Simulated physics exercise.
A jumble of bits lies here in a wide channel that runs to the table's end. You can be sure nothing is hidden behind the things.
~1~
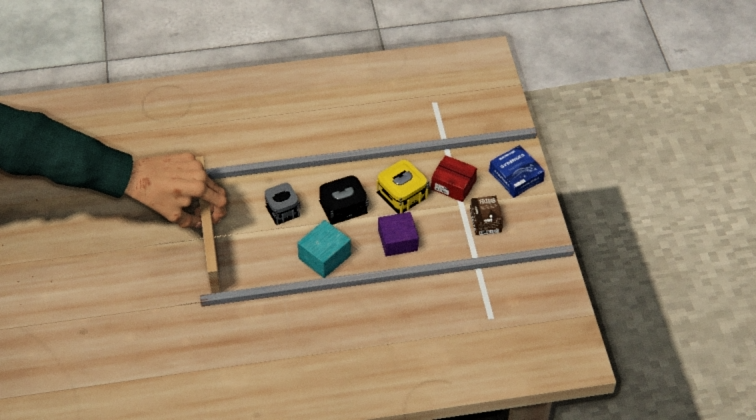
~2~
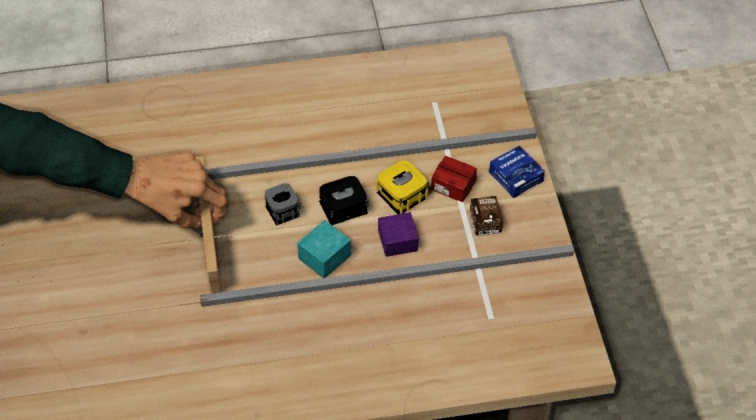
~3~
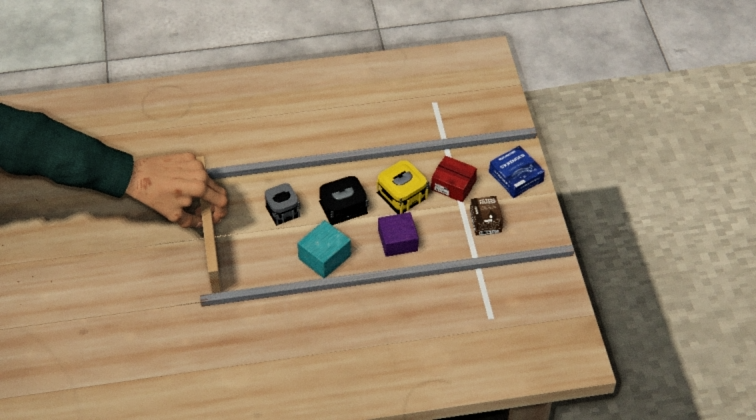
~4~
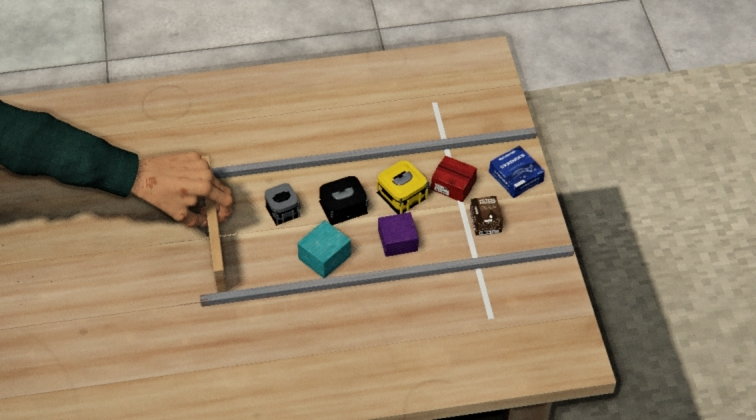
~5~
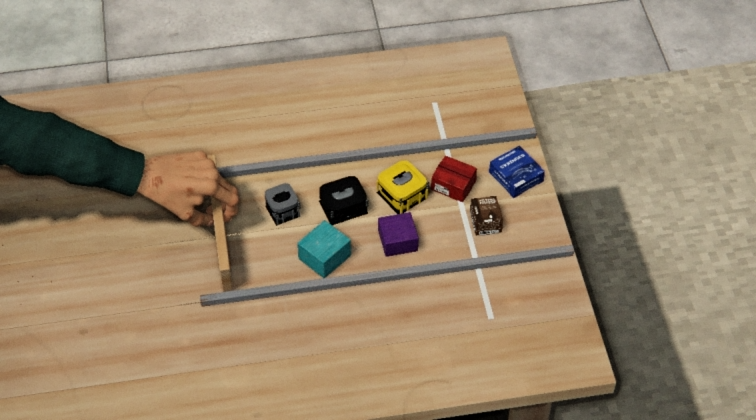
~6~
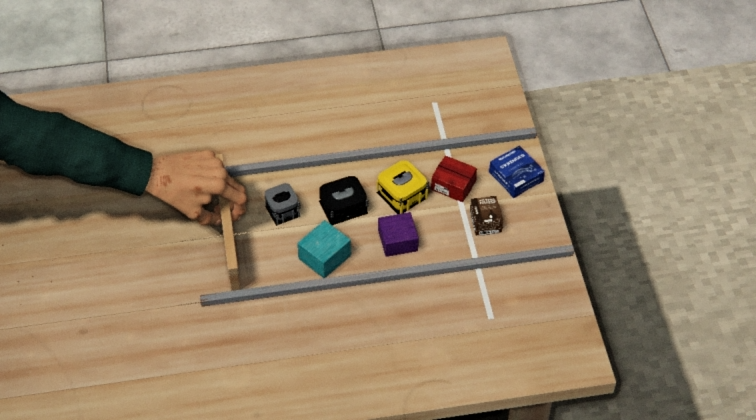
The clip opens on a wooden table where a hand in a dark green sleeve holds a thin wooden board upright between two grey rails, left of a scatter of colourful boxes and blocks. The hand then slides the board slightly right, while the objects stay still.
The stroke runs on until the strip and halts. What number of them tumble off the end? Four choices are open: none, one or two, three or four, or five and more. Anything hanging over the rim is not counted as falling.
Of those, one or two.
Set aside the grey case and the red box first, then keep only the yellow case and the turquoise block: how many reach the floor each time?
Going first to second: 1 and 1.
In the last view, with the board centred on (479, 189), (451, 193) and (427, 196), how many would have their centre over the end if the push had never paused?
Place by place, 4, 2 and 1.
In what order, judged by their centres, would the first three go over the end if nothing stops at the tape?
Sequence, earliest first: The blue box; the red box; the yellow case.
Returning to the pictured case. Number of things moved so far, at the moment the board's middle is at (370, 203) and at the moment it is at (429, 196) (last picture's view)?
So 7, and at the other place 8.
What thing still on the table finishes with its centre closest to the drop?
It's the yellow case.
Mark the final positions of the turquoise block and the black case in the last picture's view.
Final positions - turquoise block around (492, 237), black case around (505, 181).
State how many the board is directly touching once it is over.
It is in contact with 2.
A little later, none off yet; blue box at rest near (517, 172); brown box at rest near (486, 216); red box moving near (458, 178).
When it is over, the number that fall off is one or two; down, red box and blue box.
